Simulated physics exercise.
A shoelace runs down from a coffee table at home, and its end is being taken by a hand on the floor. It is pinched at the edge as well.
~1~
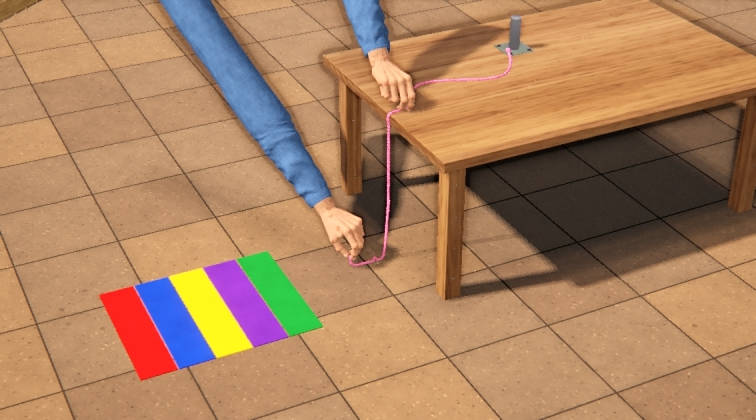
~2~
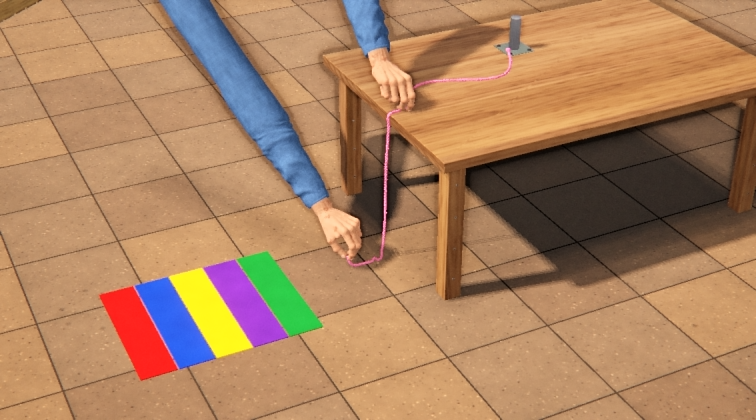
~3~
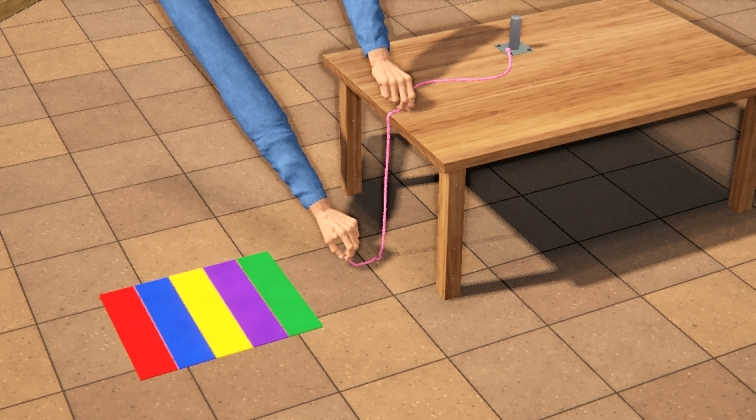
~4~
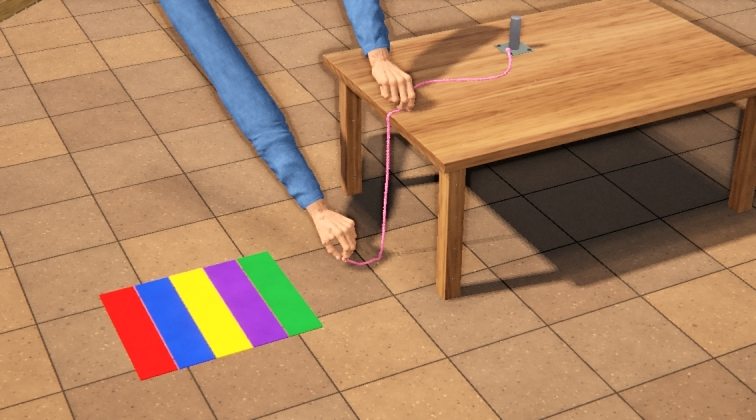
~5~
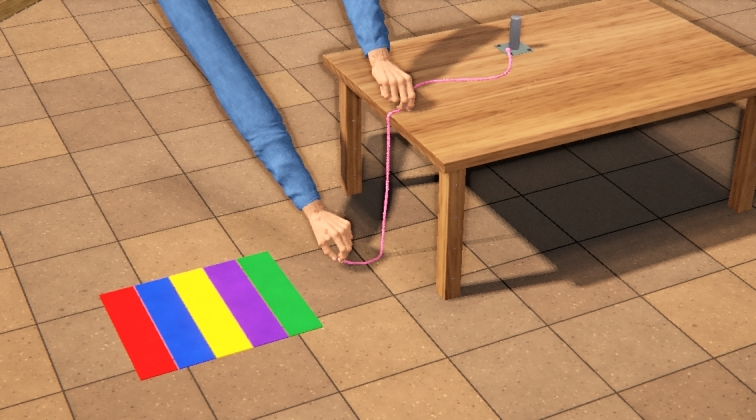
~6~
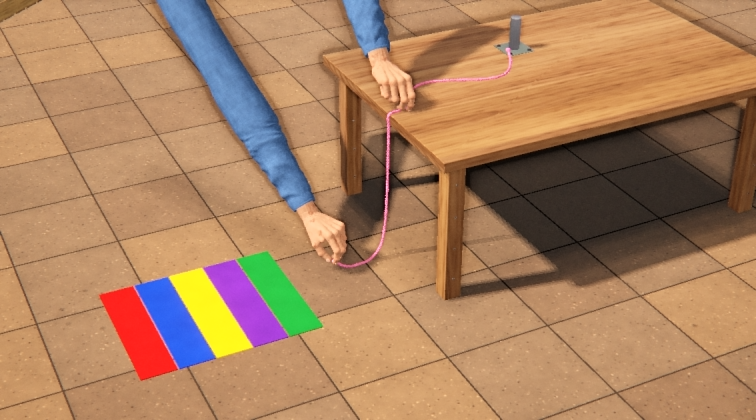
A hand on the floor draws the pink shoelace's end slightly left beside a wooden table.
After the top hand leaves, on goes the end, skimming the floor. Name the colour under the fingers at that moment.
Yellow.
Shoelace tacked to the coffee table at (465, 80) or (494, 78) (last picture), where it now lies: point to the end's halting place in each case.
In order of the tries, it's near (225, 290) and near (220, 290).
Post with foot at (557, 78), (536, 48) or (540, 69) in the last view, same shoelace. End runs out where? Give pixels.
Going through them in sequence: (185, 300), (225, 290) and finally (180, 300).
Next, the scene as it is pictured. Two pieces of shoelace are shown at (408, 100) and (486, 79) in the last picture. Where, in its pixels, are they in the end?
(379, 110), then (453, 74).
Soon after, end near (258, 281); over green.
Then, end near (220, 291); over yellow.
At full stretch, end near (197, 297); over yellow. It gets as far as the yellow strip.
